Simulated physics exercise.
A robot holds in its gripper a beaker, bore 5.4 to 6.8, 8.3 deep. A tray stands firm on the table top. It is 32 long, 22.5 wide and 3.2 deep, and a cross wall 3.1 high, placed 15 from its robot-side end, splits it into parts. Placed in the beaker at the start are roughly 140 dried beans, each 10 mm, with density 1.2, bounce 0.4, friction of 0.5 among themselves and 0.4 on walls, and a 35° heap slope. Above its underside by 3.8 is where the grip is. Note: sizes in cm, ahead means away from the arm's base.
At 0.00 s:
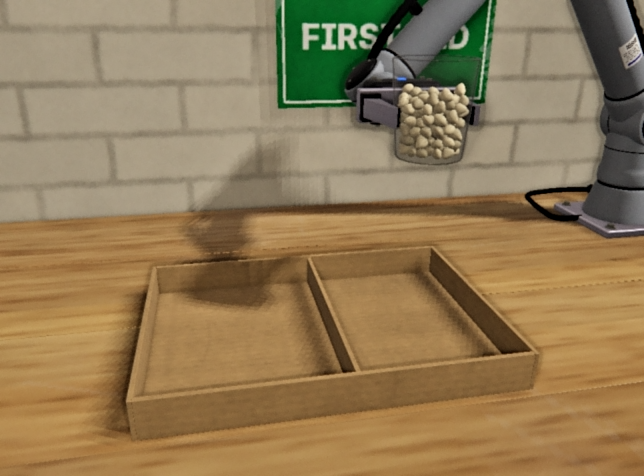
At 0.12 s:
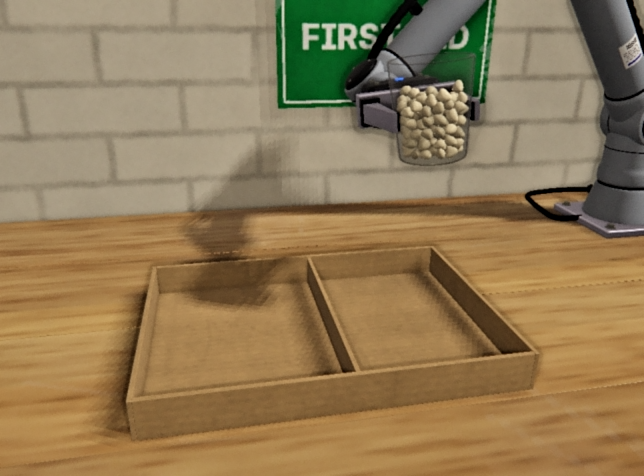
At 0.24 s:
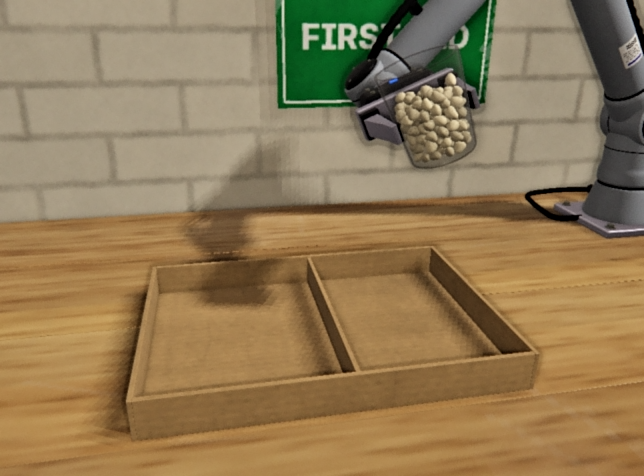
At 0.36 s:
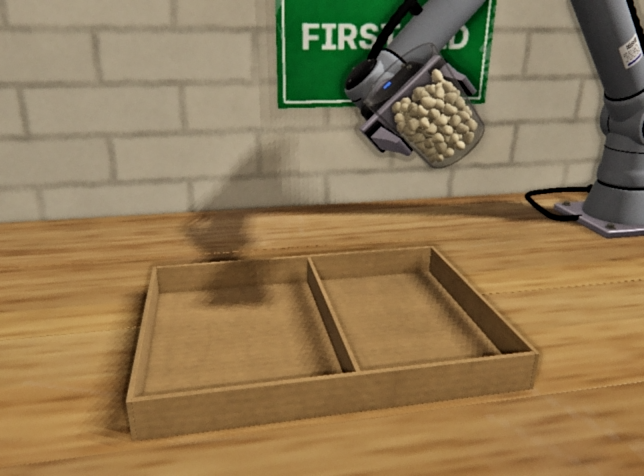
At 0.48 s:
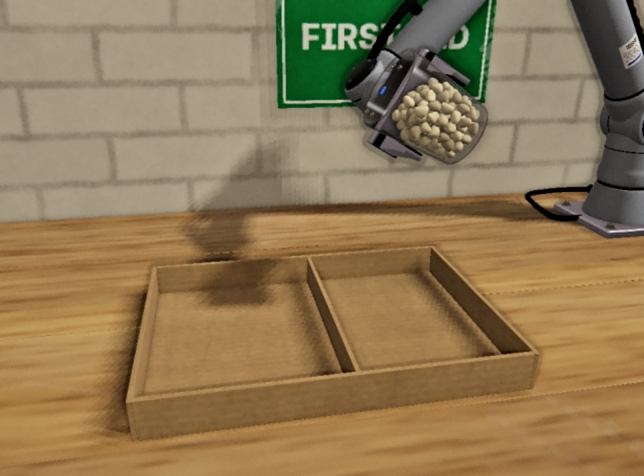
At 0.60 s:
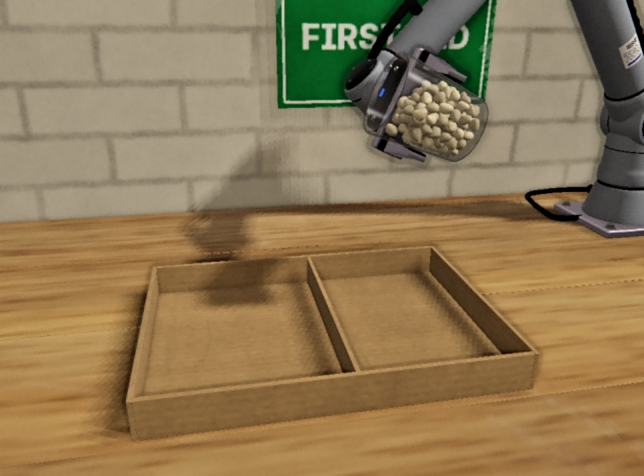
Above a divided tray on a wooden table, a robot arm grips a clear beaker of pale beans and steadily tilts it away from its base, well past halfway toward horizontal, while the beans shift but remain inside.
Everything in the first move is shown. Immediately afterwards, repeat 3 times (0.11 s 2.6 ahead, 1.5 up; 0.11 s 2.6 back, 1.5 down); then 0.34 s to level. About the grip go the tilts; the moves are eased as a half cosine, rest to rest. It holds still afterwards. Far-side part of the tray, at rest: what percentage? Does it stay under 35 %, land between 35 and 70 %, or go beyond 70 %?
It stays under 35 %.
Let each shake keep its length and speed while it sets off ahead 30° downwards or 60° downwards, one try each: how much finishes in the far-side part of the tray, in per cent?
Roughly 0 per cent, then 0 per cent.
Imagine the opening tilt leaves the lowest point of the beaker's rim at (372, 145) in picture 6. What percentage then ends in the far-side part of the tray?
About 55 per cent.
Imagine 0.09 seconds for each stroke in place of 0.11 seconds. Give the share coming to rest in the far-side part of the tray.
About 35 per cent, then.
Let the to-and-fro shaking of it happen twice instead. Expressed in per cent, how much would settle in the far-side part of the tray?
Roughly 15 in a hundred.
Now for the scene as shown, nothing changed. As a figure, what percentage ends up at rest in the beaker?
Some 65 per cent.
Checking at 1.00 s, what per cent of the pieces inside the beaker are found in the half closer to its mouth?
Estimate: Around 65 %.
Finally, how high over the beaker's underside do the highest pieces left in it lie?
Roughly 6.0 centimetres.
After 1.00 s, tilted 66° forward, highest piece 23 above the table; 120 in the beaker, 9 in the far-side part, 2 in the robot-side part, 7 in flight or on a rim.
After 1.40 s, tilted 42° forward, highest piece 23 above the table; 93 in the beaker, 27 in the far-side part, 18 in the robot-side part.
After 1.80 s, level, highest piece 24 above the table; 93 in the beaker, 27 in the far-side part, 18 in the robot-side part.
After 2.85 s, level, highest piece 24 above the table; 93 in the beaker, 27 in the far-side part, 18 in the robot-side part.
In the end, 93 in the beaker, 27 in the far-side part, 18 in the robot-side part. That is 20 % in the far-side part of the tray.
